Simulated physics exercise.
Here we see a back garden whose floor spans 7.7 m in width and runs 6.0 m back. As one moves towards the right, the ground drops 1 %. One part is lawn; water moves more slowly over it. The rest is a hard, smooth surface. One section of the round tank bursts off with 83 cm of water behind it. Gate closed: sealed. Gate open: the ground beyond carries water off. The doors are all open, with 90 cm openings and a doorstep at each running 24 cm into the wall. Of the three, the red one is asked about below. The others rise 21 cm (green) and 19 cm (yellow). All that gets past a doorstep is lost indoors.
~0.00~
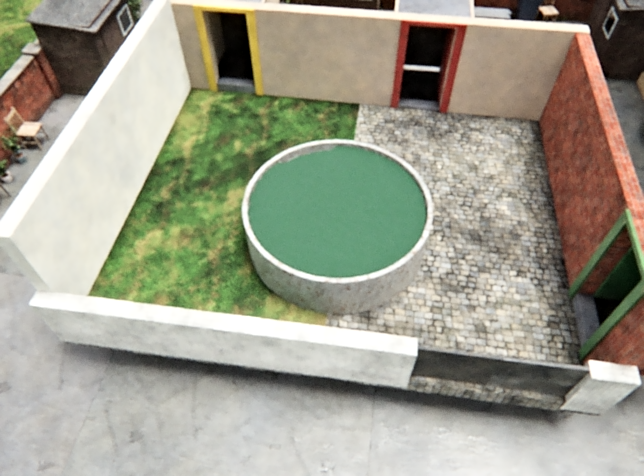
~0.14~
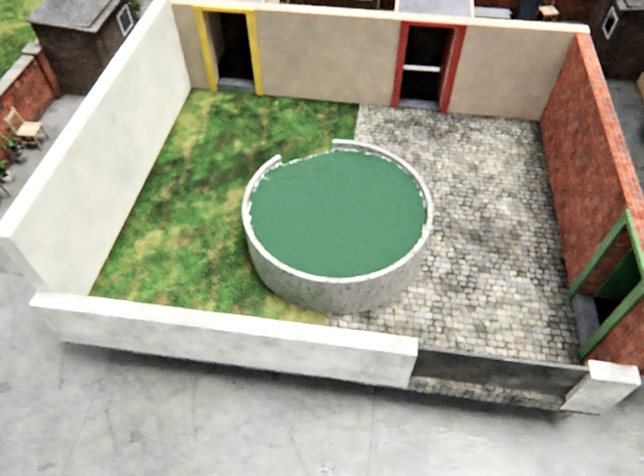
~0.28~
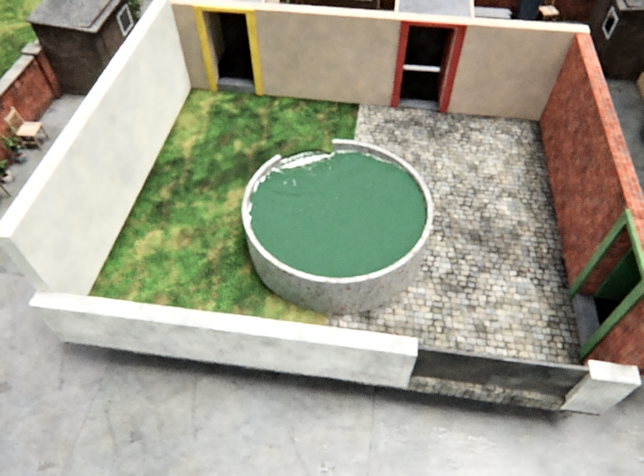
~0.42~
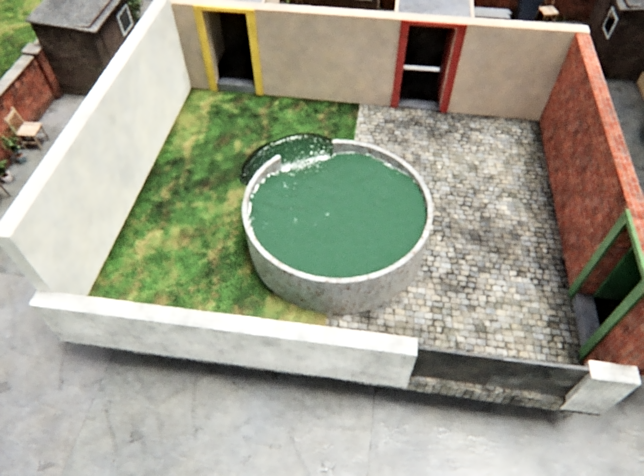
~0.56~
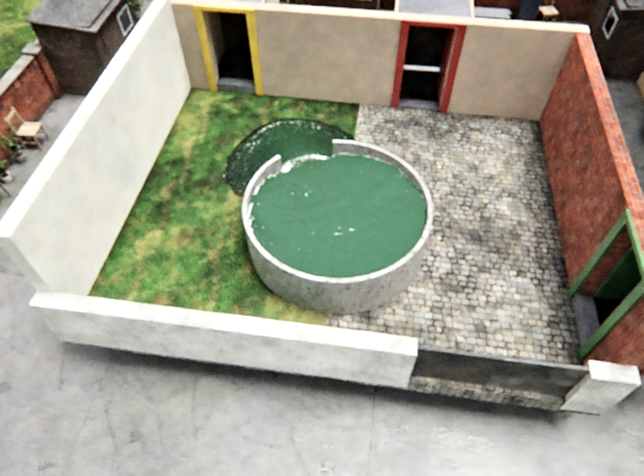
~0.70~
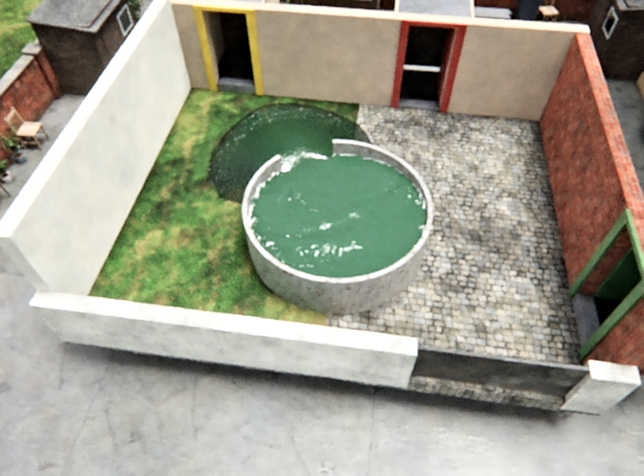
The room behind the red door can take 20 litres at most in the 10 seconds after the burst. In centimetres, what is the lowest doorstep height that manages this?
5 cm.
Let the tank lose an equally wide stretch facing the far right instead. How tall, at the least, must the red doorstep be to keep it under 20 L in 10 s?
About 28 cm.
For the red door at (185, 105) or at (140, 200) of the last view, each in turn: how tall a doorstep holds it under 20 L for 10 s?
About 31 cm, then about 8.5 cm.
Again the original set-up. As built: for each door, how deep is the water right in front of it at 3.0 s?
Depths, in cm - green: 0, yellow: 33, red: 8.
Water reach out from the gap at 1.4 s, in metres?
3.6 m.
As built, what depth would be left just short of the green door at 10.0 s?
It comes to about 10.0 centimetres deep.
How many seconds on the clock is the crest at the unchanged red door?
It peaks around 2.2 s.
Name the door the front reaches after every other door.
Last door: Green.
After 1.4 s water covers 25 % of the floor, deepest (48 cm) near (298, 182); it has not reached the red door.
After 3.0 s water covers 45 % of the floor, deepest (38 cm) near (207, 90); 8 cm at the red door, 1 litre in over its 7 cm doorstep.
After 10.0 s water covers 100 % of the floor, deepest (18 cm) near (567, 386); 6 cm at the red door, 4 litres in over its 7 cm doorstep.
At the red door as built, the water arrived by 1.8 s and peaked near 9 cm at 2.2 s.
Run again over the same 10 s with other heights there, 32 litres in over 4 cm, 14 litres over 5.5 cm. The limit of 20 litres is kept from about 5 cm up.
